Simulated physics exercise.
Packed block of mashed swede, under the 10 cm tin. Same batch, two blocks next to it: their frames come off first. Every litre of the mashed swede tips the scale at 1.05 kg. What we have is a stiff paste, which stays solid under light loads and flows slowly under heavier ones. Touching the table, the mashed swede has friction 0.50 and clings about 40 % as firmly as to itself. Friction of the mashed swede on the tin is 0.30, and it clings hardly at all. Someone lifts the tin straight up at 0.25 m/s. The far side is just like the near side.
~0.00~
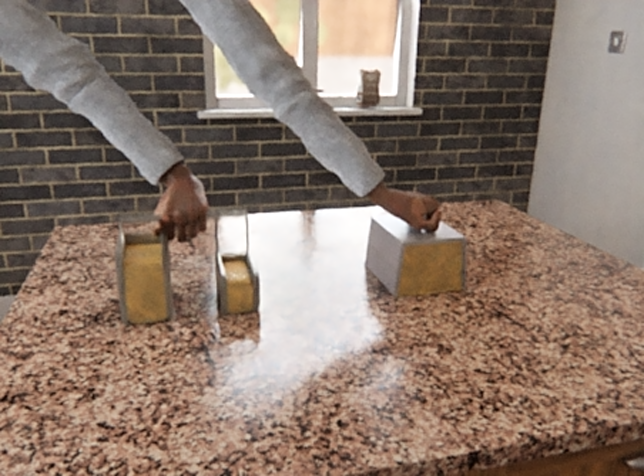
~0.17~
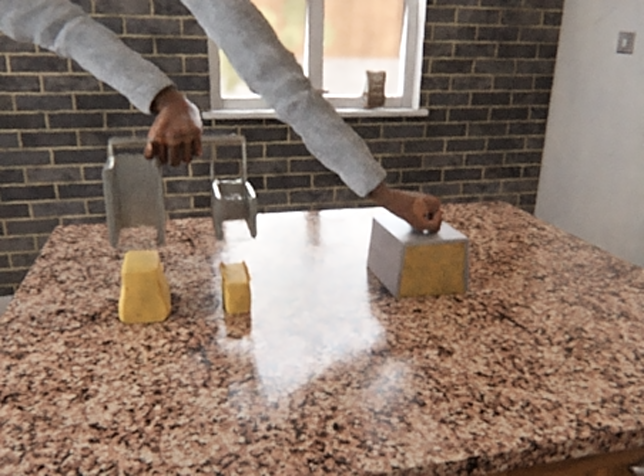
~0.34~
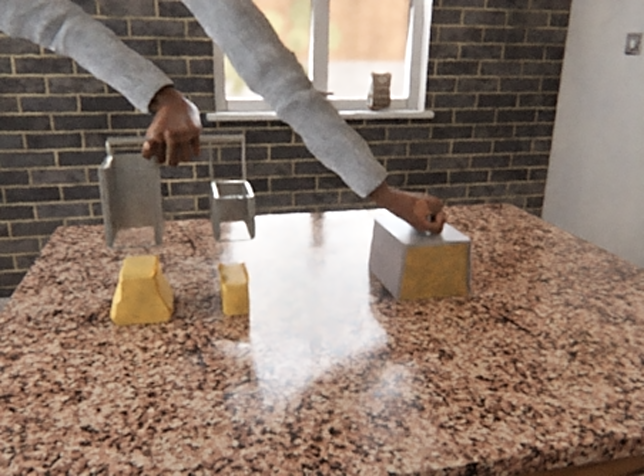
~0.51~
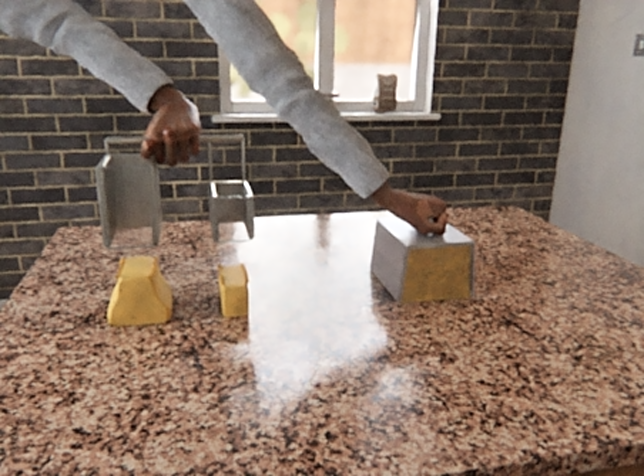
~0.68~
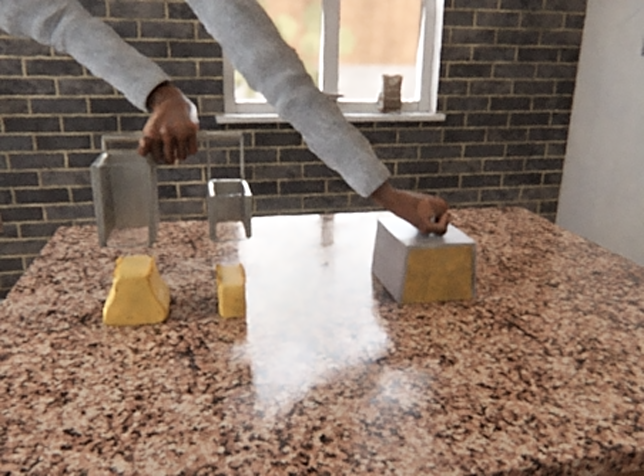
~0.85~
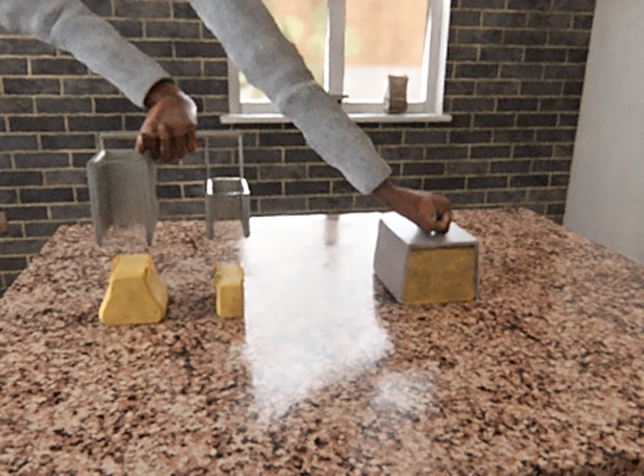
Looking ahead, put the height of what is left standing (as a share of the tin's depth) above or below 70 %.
The value comes in higher than 70 %.
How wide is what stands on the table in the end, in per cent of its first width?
I'd put it at some 130 %.
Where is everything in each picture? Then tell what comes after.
In the first picture, top corner of the tin at (463, 241), not yet moved; crest of the mashed swede at (461, 242); block heights 11 cm, 6.0 cm (left to right).
In the second picture, top corner of the tin at (465, 242), not yet moved; crest of the mashed swede at (463, 243); block heights 9.4 cm, 5.9 cm (left to right).
In the third picture, top corner of the tin at (468, 244), not yet moved; crest of the mashed swede at (466, 245); block heights 8.5 cm, 5.9 cm (left to right).
In the fourth picture, top corner of the tin at (471, 246), not yet moved; crest of the mashed swede at (469, 247); block heights 8.3 cm, 5.9 cm (left to right).
In the fifth picture, top corner of the tin at (473, 246), not yet moved; crest of the mashed swede at (470, 247); block heights 8.3 cm, 5.9 cm (left to right).
In the sixth picture, top corner of the tin at (475, 245), moved 3 mm; crest of the mashed swede at (419, 251); block heights 8.3 cm, 5.9 cm (left to right).
After 1.12 s, the tin is up by 6.7 cm.
After 1.44 s, the tin is up by 15 cm; what stands on the table is 89 % of the tin's depth.
After 1.76 s, the tin is up by 22 cm; what stands on the table is 89 % of the tin's depth.
After 2.08 s, the tin is up by 22 cm; what stands on the table is 88 % of the tin's depth.
After 2.18 s, the tin is up by 22 cm; what stands on the table is 88 % of the tin's depth.
